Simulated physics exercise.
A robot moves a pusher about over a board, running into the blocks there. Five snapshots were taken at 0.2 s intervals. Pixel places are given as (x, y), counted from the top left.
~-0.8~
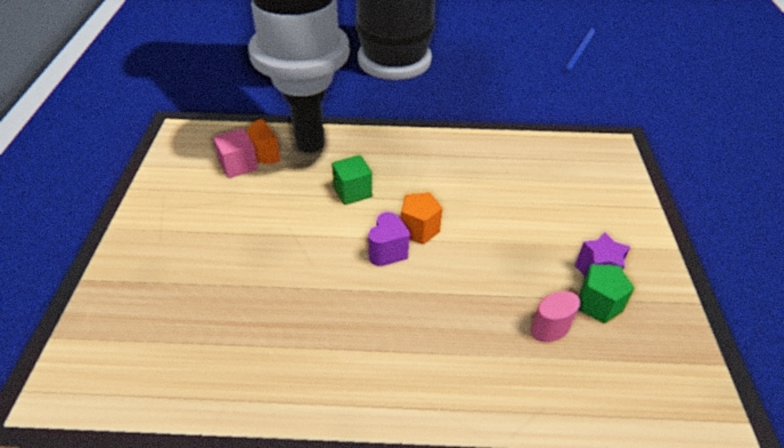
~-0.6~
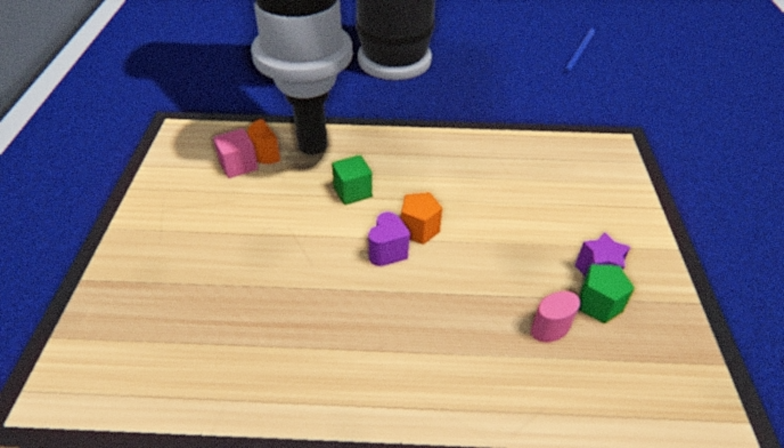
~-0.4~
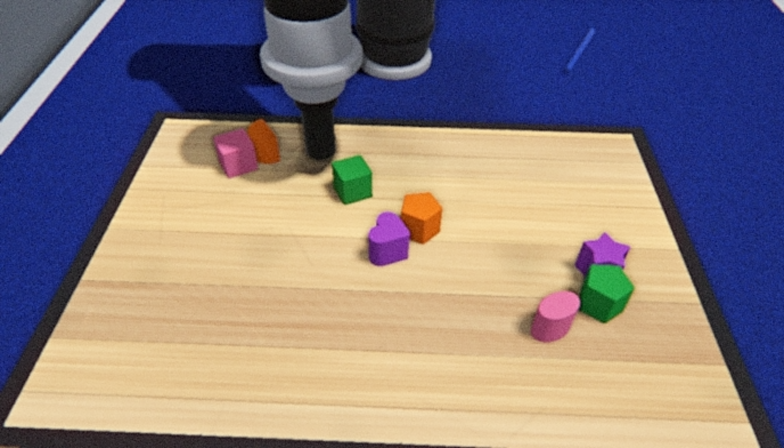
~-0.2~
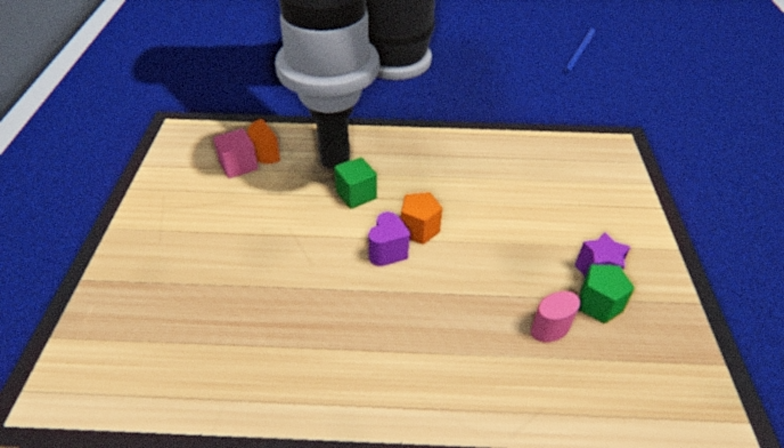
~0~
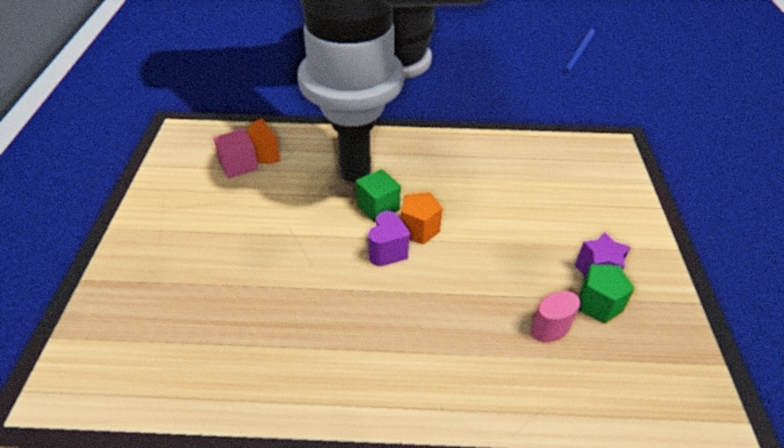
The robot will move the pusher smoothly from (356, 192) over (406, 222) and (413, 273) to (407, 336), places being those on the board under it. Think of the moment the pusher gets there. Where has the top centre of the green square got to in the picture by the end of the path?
Final place: (453, 235).
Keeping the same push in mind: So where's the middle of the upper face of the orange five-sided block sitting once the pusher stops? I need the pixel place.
The spot you're after is about (492, 240) in the image.
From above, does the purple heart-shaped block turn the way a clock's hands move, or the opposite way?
Viewed from above: Clockwise.
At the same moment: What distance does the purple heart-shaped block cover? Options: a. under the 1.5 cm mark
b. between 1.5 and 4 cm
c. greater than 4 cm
The answer is b.
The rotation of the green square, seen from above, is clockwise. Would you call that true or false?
False
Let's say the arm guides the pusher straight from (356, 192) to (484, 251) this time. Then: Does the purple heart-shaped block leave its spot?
Final answer: No.
On the path given first. One third of the way, pusher (407, 204); green square (437, 210), turned 20° anticlockwise; orange five-sided block (468, 227), turned 20° clockwise.
Two thirds of the way, pusher (414, 255); green square (453, 235), turned 55° anticlockwise; purple heart-shaped block (379, 243), turned 45° clockwise; orange five-sided block (492, 240).
At the end, pusher (407, 318); green square (453, 235), turned 55° anticlockwise; purple heart-shaped block (379, 243), turned 45° clockwise; orange five-sided block (492, 240).
